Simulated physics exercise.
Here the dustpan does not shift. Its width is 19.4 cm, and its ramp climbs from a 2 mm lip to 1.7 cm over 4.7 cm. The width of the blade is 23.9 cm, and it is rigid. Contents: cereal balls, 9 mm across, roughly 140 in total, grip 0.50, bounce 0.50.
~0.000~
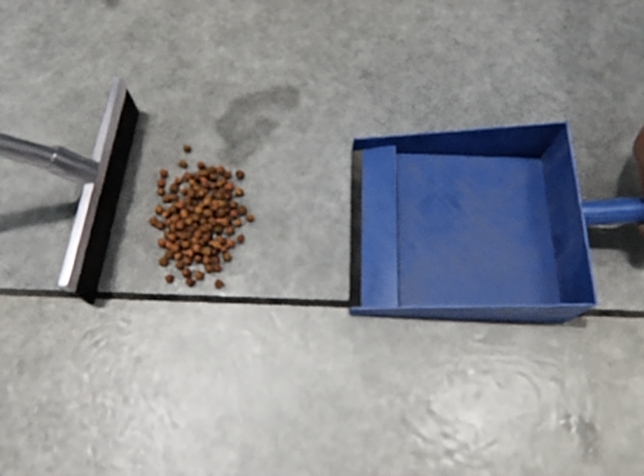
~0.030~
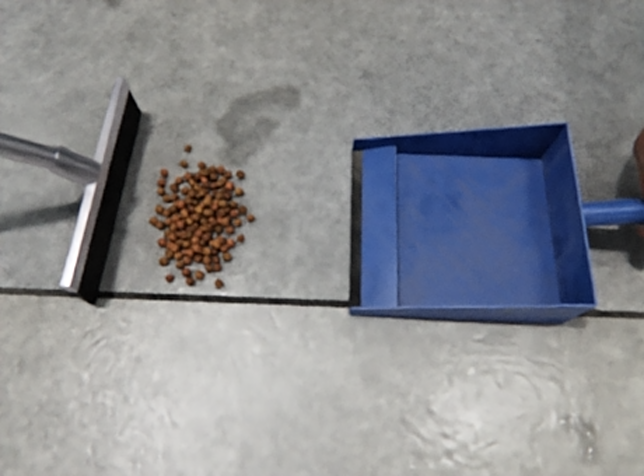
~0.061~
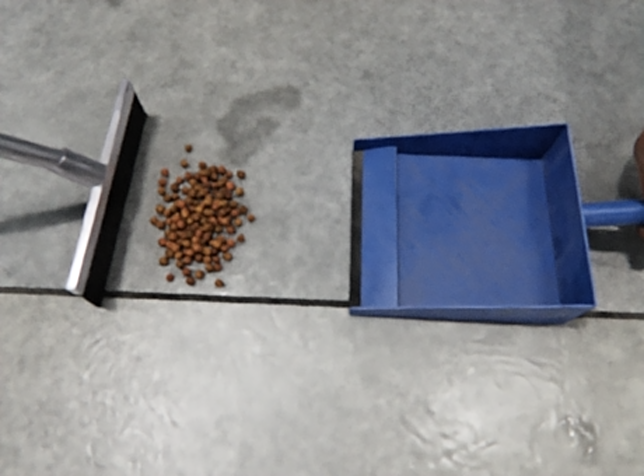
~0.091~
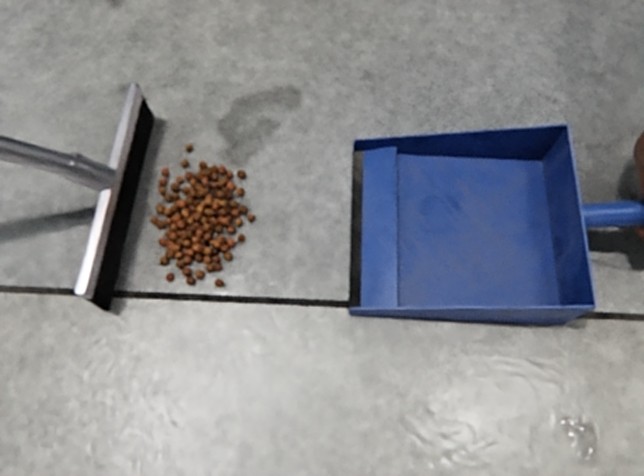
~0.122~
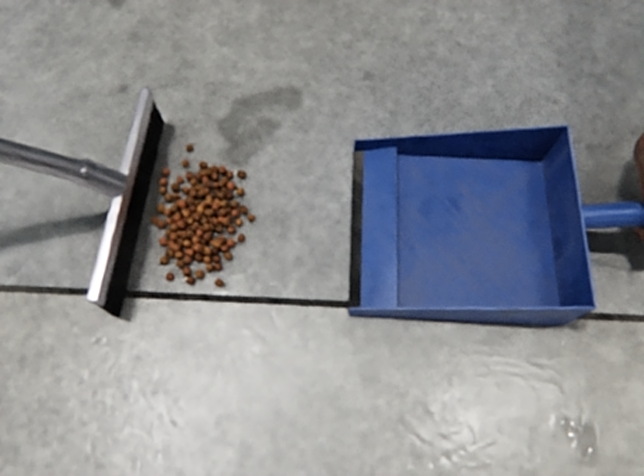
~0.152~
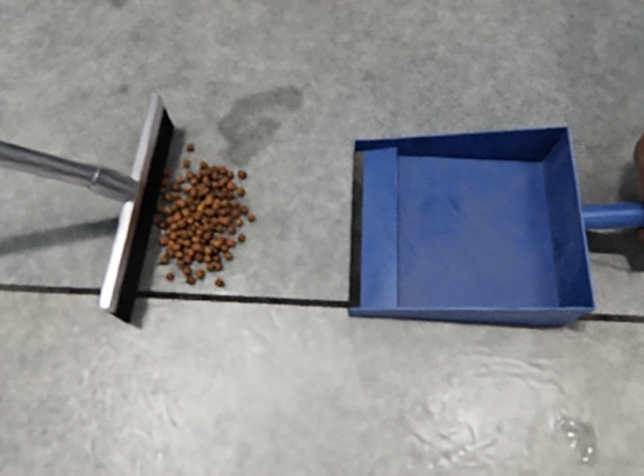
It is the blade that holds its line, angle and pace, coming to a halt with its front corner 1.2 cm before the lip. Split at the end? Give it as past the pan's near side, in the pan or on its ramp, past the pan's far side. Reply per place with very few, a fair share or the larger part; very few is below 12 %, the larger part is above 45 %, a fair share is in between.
Near side: A fair share; pan: A fair share; far side: Very few.
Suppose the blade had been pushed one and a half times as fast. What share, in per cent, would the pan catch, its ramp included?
Then around 35 per cent.
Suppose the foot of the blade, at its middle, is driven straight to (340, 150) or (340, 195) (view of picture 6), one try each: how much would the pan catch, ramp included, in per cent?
About 35 and 45 per cent.
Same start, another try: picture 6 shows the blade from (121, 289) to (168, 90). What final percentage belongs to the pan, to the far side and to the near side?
You'd see pan at 55, far at 0 and near at 5.
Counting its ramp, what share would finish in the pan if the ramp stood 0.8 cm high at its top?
Then about 40 per cent.
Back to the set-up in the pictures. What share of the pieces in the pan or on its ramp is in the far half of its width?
Around 10 in a hundred.
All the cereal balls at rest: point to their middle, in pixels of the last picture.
Resting centre estimate: Around (357, 274).
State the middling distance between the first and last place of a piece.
It works out to roughly 18 cm.
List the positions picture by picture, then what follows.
Blade from (69, 286) to (121, 86), moved 0.0 cm, 0 of the pieces shifted so far; middle of the pieces at (200, 218); pan at (469, 231), in the first picture.
Blade from (71, 286) to (123, 87), moved 0.2 cm, 0 of the pieces shifted so far; middle of the pieces at (200, 218), in the second picture.
Blade from (77, 289) to (129, 89), moved 0.8 cm, 0 of the pieces shifted so far; middle of the pieces at (201, 218), in the third picture.
Blade from (86, 293) to (137, 92), moved 1.9 cm, 0 of the pieces shifted so far; middle of the pieces at (201, 217), in the fourth picture.
Blade from (97, 300) to (148, 98), moved 3.3 cm, 0 of the pieces shifted so far; middle of the pieces at (201, 217), in the fifth picture.
Blade from (109, 307) to (159, 103), moved 4.6 cm, 0 of the pieces shifted so far; middle of the pieces at (201, 217); pan at (469, 234). Its pace works out near 0.45 m/s, heading 27 degrees towards the viewer's side, in the sixth picture.
After 0.40 s, middle of the blade 12 cm from the lip; 0 % over the lip, far side 0 %, near side 5 %.
After 0.57 s, middle of the blade 5 cm from the lip; 0 % over the lip, far side 0 %, near side 15 %.
After 0.86 s, middle of the blade 2 cm from the lip; 35 % over the lip, far side 0 %, near side 25 %.
By 1.2 s all is still; near side 25 %, pan 35 %, far side 0 %, in front of the lip or behind the blade 40 %.
